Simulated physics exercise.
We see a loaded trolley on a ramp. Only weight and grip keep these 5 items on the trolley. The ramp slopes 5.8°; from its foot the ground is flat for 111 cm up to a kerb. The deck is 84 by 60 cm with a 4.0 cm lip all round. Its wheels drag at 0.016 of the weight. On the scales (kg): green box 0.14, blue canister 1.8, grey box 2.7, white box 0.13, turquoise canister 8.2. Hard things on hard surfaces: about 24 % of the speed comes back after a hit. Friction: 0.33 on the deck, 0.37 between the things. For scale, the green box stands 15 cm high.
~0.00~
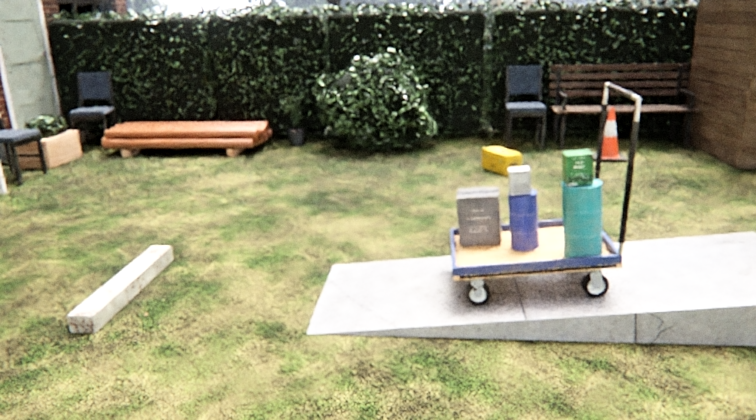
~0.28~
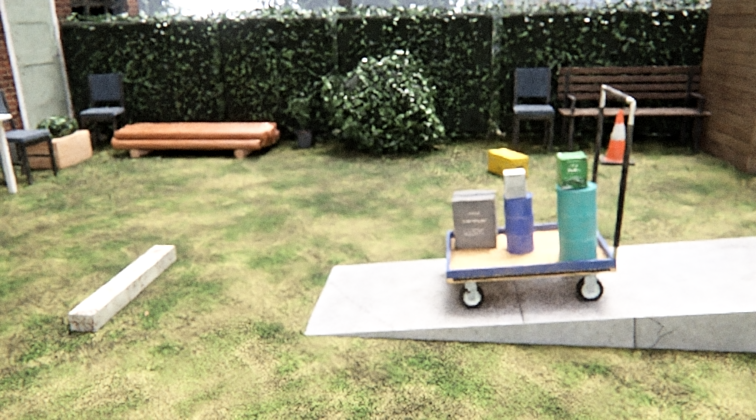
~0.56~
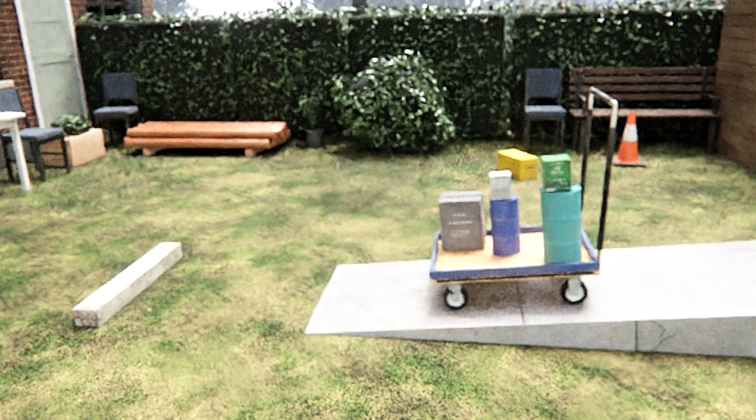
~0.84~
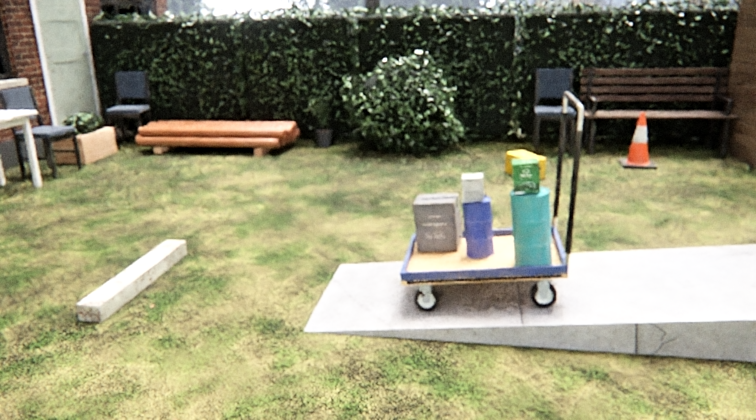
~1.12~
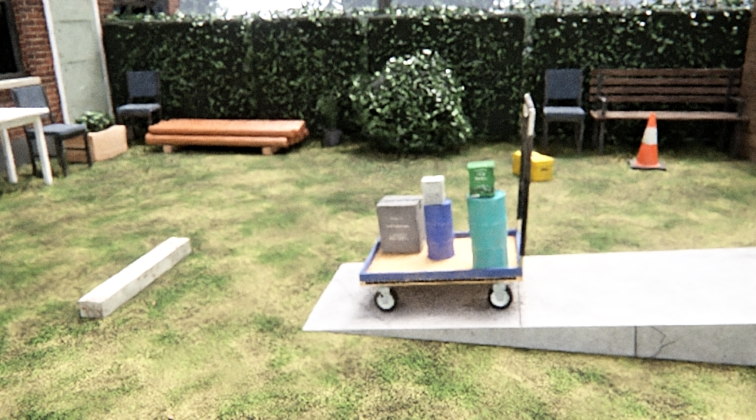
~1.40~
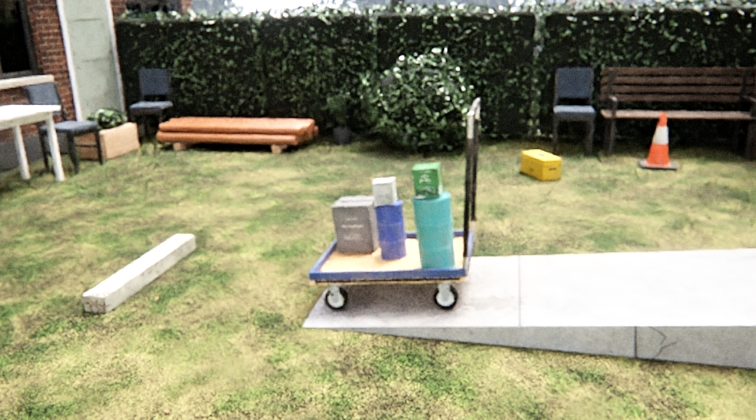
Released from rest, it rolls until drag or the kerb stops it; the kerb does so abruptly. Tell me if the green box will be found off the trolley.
The green box is still aboard.
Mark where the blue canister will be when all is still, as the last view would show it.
Around (172, 231).
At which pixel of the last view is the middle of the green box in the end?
Around (185, 183).
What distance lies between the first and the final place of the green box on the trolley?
About 24 cm.
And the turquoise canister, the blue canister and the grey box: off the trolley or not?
The turquoise canister is still on the trolley; the blue canister ends on the trolley; the grey box is still on the trolley.
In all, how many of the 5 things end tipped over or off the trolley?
That comes to 1.
After 2.40 s, trolley at the kerb; green box slid 9 cm near (209, 184); grey box tipped 7° from how it sat; white box slid 9 cm.
After 2.80 s, trolley at the kerb; white box now off the trolley; green box slid 24 cm near (184, 183); blue canister tipped 21° from how it sat.
At rest (4.1 s), off the trolley, white box; not toppled but over 10 cm from the start, green box, blue canister and turquoise canister; grey box in place, give or take 10 cm. Seen from the same camera at the end, green box near (185, 183).
